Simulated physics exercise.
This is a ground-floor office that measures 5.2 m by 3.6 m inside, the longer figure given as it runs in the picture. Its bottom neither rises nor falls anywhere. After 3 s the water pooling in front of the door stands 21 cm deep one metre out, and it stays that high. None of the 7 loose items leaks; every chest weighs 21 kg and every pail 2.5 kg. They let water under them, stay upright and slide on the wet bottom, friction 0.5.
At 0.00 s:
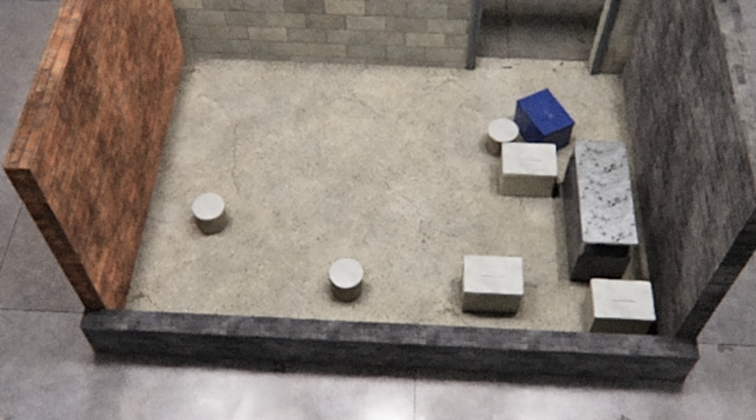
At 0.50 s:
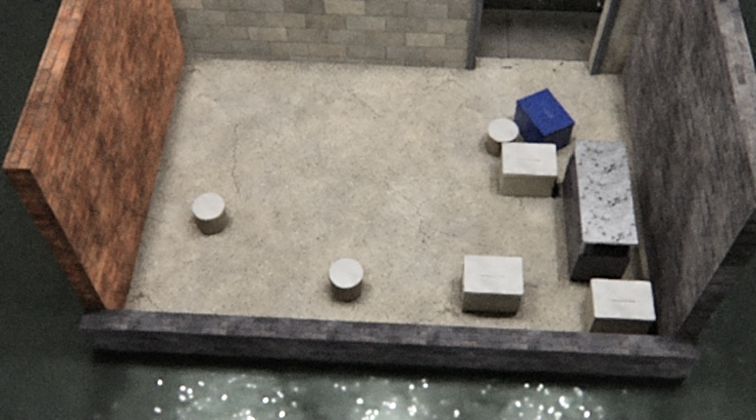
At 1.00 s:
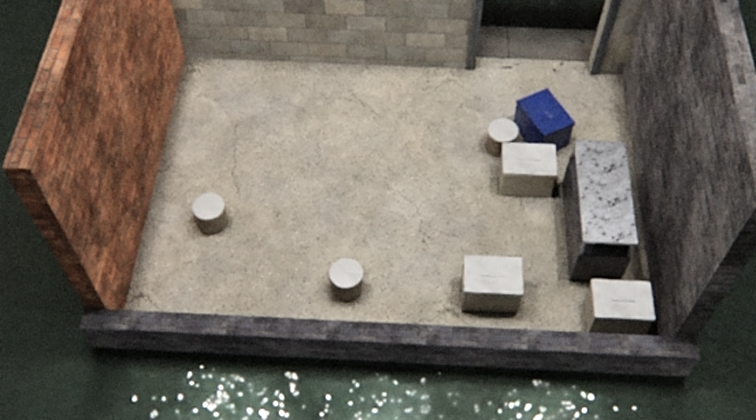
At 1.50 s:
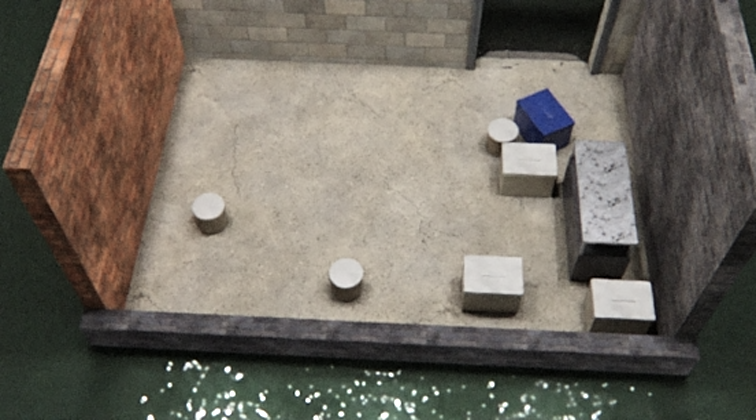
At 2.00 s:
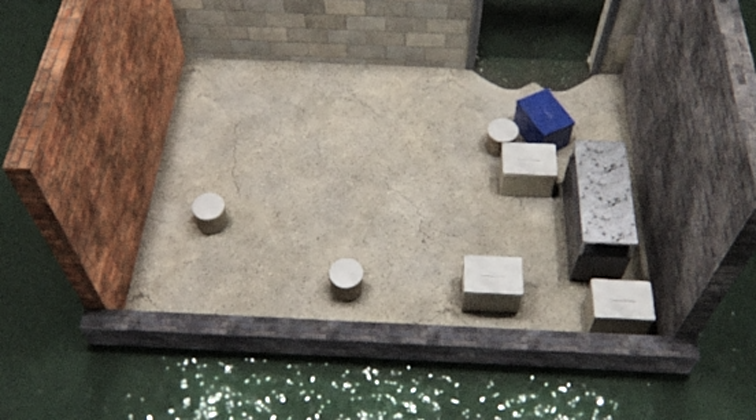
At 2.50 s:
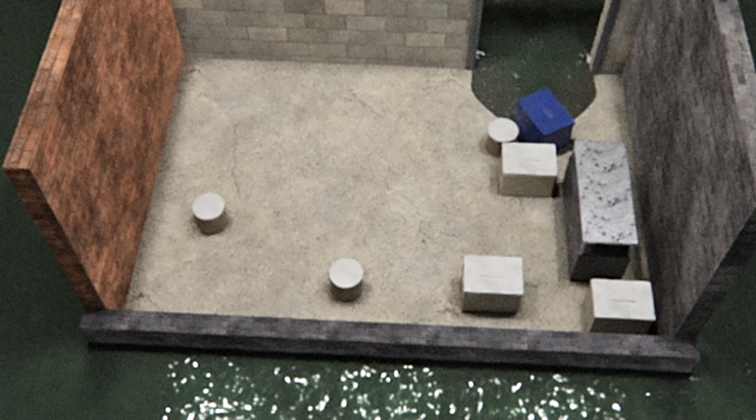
In a walled room, water surrounds the outside, then spreads through the doorway toward the blue chest.
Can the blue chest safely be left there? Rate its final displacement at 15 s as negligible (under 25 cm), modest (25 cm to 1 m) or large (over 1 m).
Large.
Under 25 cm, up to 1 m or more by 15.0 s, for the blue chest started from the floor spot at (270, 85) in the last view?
I'd say it goes a long distance.
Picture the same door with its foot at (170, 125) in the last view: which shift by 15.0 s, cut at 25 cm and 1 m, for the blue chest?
The blue chest goes a bit.
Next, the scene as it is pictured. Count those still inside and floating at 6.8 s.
At that time, 2.
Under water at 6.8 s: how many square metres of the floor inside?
My estimate is roughly 15 m2.
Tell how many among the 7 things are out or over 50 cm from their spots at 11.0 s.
I make it 7.
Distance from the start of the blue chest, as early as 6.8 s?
About 120 cm by then.
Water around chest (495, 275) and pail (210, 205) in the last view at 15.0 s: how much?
Close to 16 and 12 centimetres.
After 3.5 s the blue chest is near (547, 121), 0.1 m from its start, aground; 0 afloat.
After 6.8 s the blue chest is near (475, 181), 1.2 m from its start, aground; 2 afloat.
After 11.0 s the blue chest is near (280, 201), 3.0 m from its start, aground; 6 afloat.
After 15.0 s the blue chest is near (300, 61), 2.8 m from its start, afloat; 7 afloat.
